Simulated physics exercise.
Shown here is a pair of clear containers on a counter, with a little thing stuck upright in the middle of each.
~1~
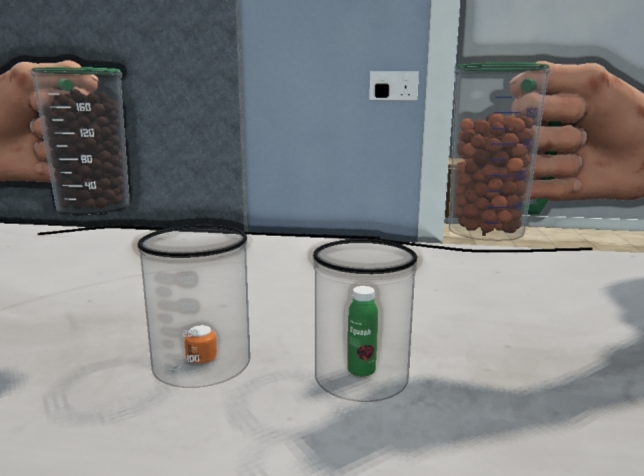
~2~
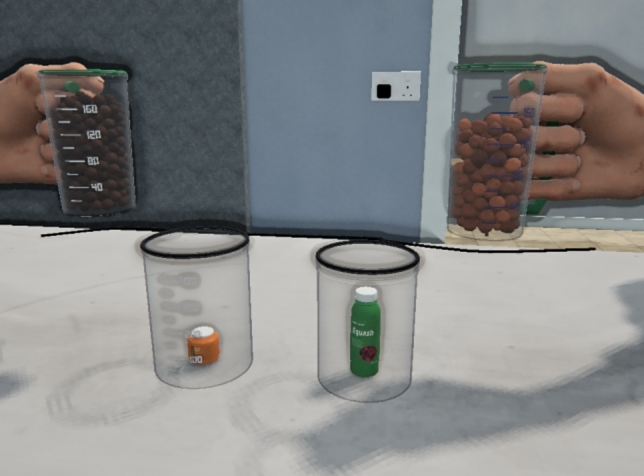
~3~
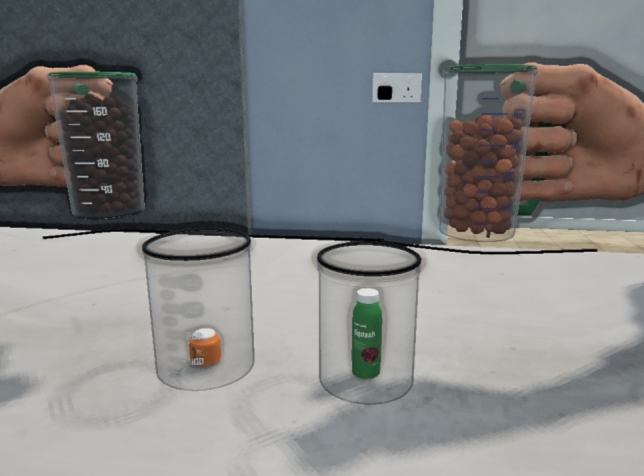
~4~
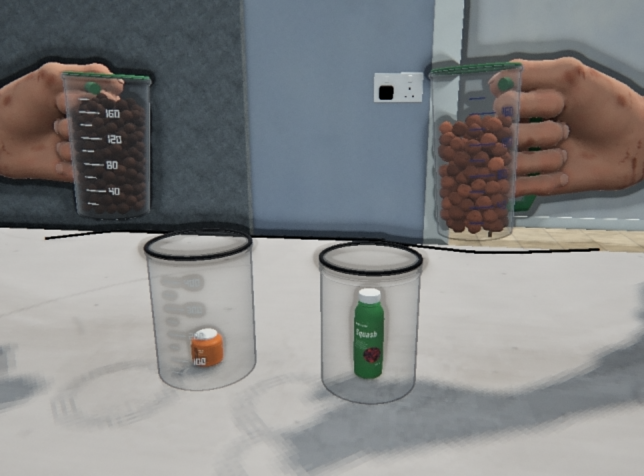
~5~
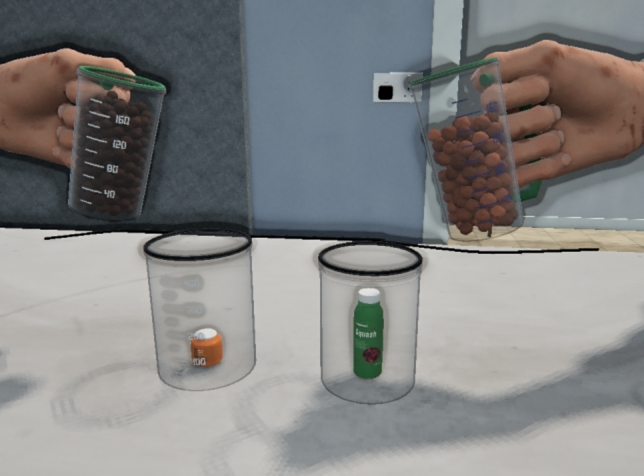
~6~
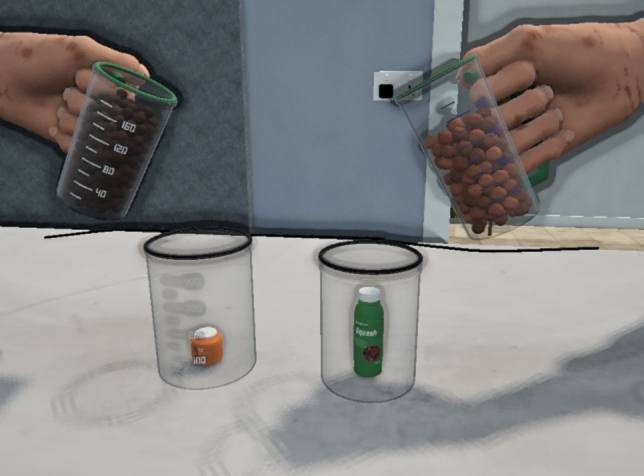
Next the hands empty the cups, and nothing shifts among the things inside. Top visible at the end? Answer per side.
Left object: Out of sight. Right object: Visible.
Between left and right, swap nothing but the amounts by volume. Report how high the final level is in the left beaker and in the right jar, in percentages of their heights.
Near 35 on the left, 60 on the right.
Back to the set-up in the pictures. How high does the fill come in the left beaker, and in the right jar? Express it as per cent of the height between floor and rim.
I'd put the left at close to 45 and the right at close to 45.
Then, 0.39 s later than the last frame, left beaker empty, all of its cupful still in the cup; right jar empty, all of its cupful still in the cup.
Then, 0.81 s later than the last frame, left beaker nearly empty, nearly all of its cupful still in the cup; right jar empty, all of its cupful still in the cup.
Then, 1.31 s later than the last frame, left beaker a third full, none of its cupful still in the cup; right jar a third full, none of its cupful still in the cup.
When it is over, left beaker half full (surface near (204, 310)), nothing beside it; right jar half full (surface near (369, 318)), nothing beside it; the left thing is covered; the right thing is still showing.
